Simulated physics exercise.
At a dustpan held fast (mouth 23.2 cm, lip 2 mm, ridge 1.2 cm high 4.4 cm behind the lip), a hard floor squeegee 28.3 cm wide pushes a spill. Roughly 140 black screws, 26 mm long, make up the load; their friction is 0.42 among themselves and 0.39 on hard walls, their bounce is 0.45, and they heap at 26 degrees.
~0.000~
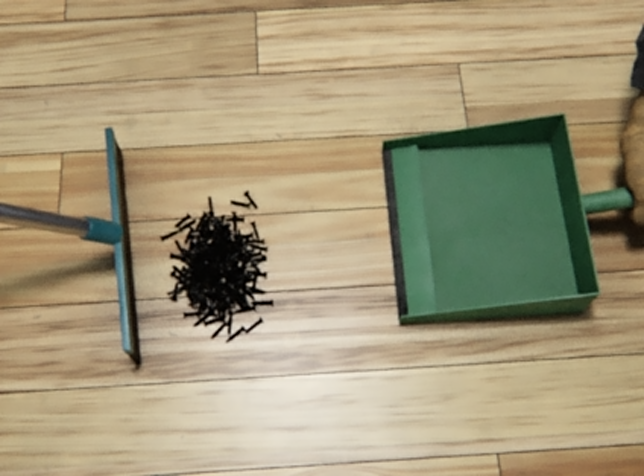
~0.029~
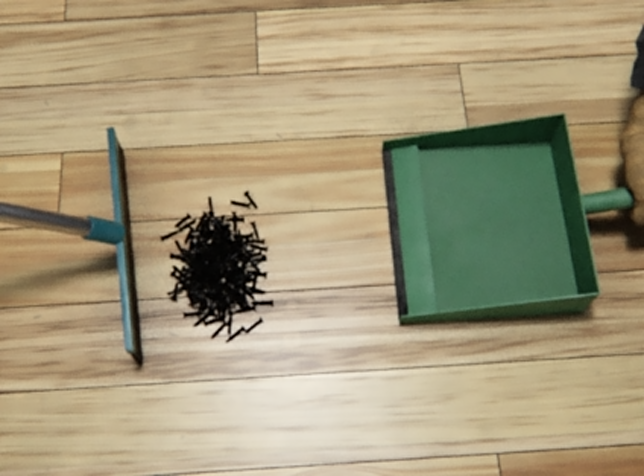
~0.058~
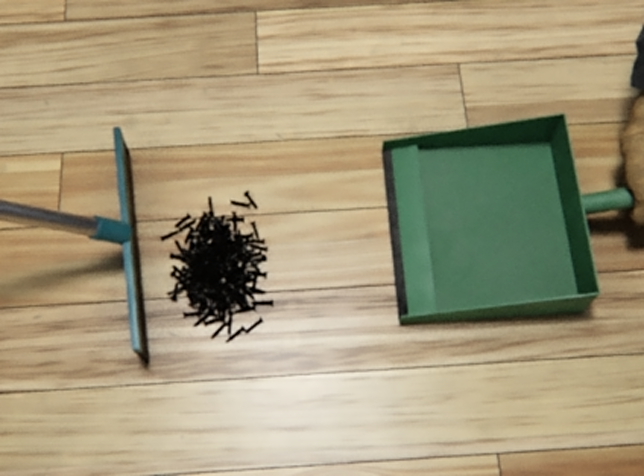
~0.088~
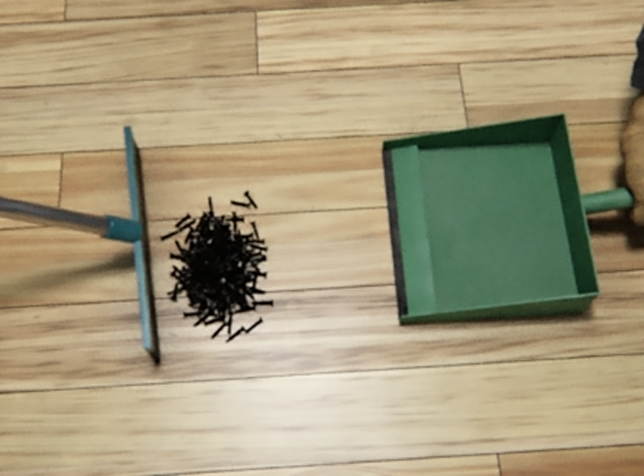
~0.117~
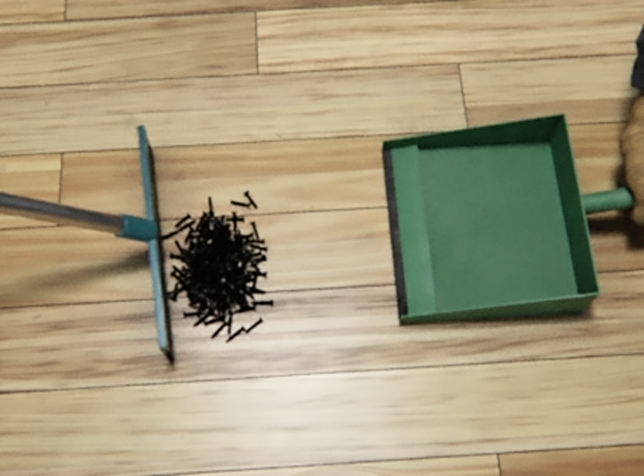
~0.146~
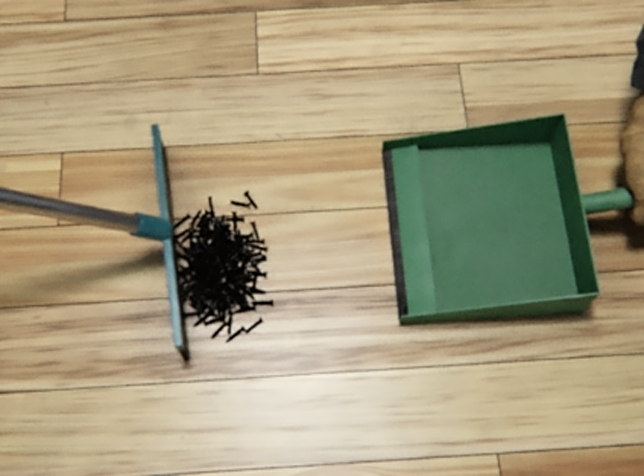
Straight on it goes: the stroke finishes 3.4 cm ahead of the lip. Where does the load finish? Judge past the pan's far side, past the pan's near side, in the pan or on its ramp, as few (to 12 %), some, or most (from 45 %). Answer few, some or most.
Far side: Few; near side: Few; pan: Some.
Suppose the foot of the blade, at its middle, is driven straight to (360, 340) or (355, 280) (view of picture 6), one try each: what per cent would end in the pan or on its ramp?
I'd expect around 5 percent, then around 10 percent.
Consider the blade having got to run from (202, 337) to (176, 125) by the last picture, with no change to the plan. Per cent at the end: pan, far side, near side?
Per cent by place - pan 40, far side 0, near side 5.
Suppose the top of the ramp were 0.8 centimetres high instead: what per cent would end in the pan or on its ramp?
Something like 20 per cent, ramp included.
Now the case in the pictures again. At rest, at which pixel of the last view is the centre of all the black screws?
Roughly (383, 250).
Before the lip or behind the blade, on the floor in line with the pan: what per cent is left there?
Around 75 in a hundred.
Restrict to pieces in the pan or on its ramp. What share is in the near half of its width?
80 per cent.
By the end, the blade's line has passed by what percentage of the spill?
0 %.
Then, at 0.34 s, middle of the blade 15 cm from the lip; 0 % over the lip, far side 0 %, near side 0 %.
After 0.46 s, middle of the blade 8 cm from the lip; 0 % over the lip, far side 0 %, near side 5 %.
After 0.72 s, middle of the blade 5 cm from the lip; 20 % over the lip, far side 0 %, near side 5 %.
At rest (1.1 s), far side 0 %, near side 5 %, pan 20 %, in front of the lip or behind the blade 75 %.
